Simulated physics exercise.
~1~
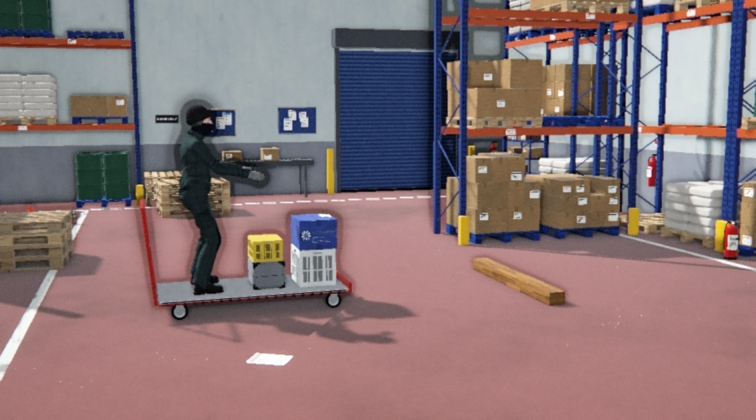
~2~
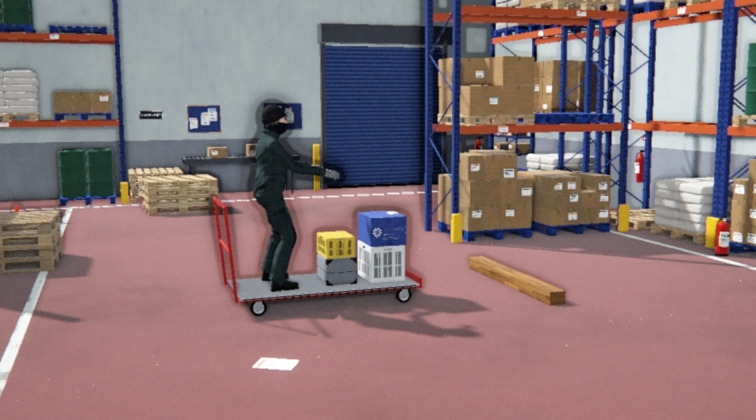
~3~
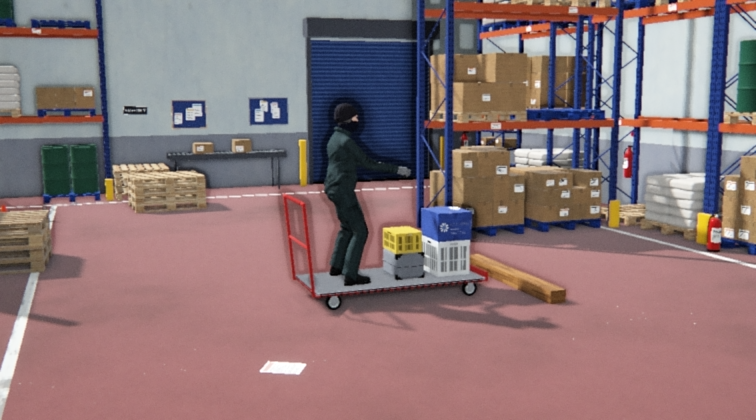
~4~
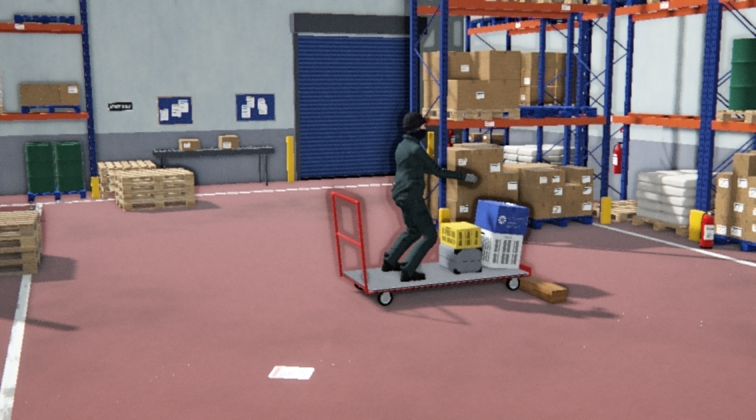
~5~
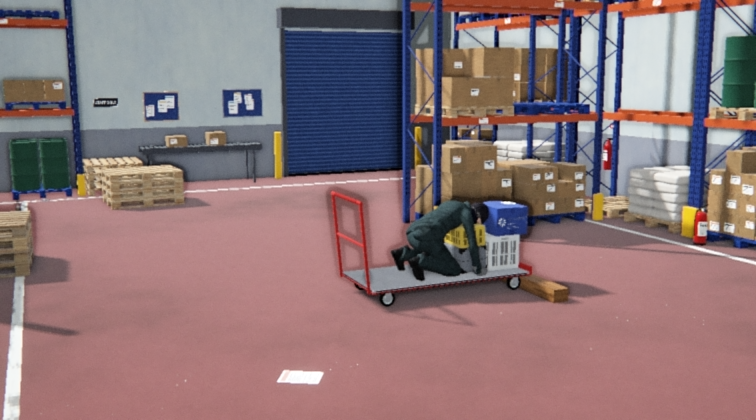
We see a person in dark clothing riding a flat trolley rightward across a warehouse, arms held forward, with crates, a grey case and a blue box aboard. The trolley stops at a wooden beam, and the rider folds forward onto the deck behind the blue box, which stays aboard.
